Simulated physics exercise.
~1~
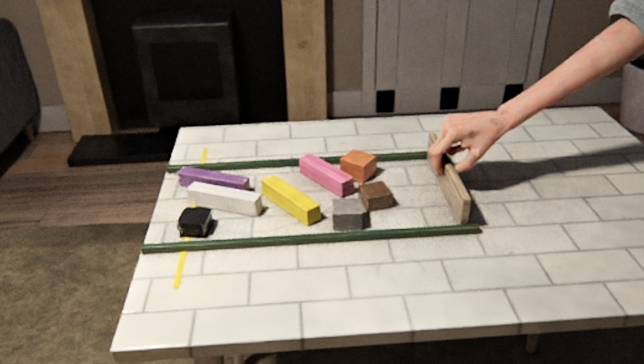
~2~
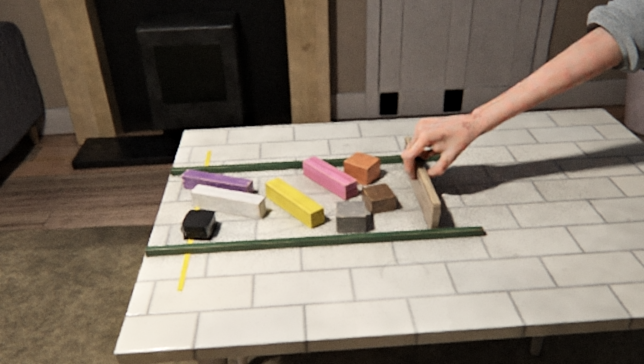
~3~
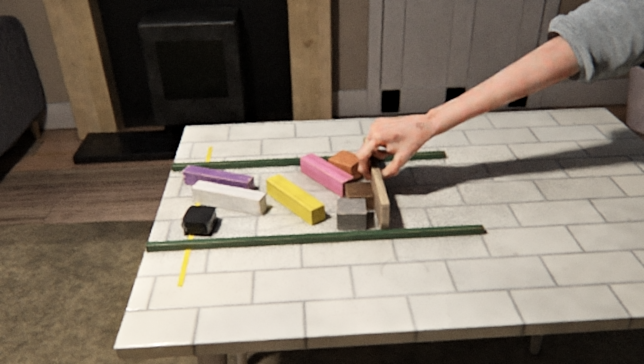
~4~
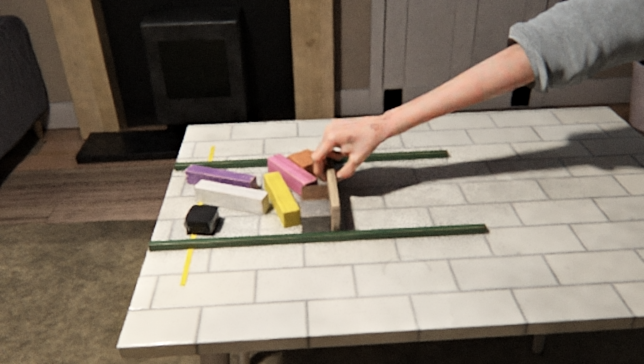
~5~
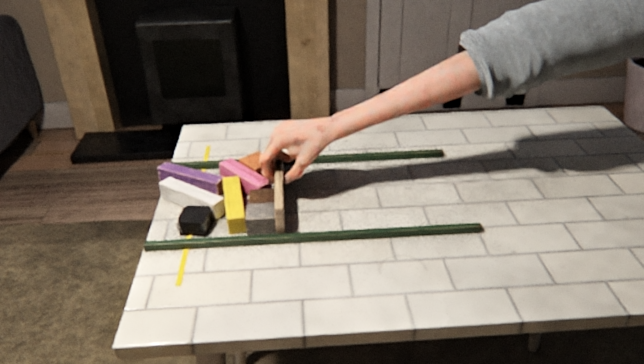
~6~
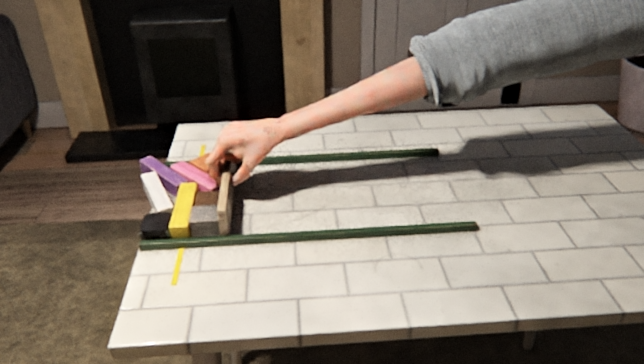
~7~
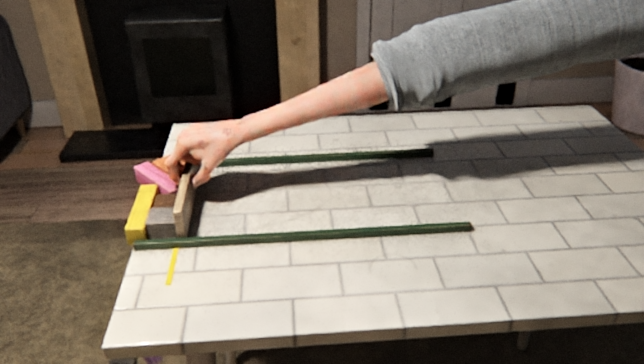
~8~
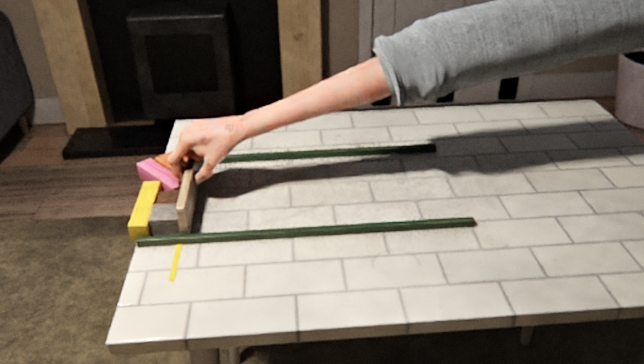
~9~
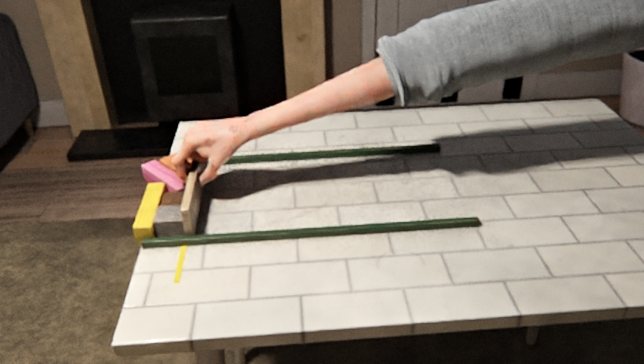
On a white tiled table between two green rails, a hand slides a wooden board leftward, gathering coloured blocks and bars until the black, white and purple pieces go over the left edge, while the yellow and pink bars remain at the edge beside the stopped board.
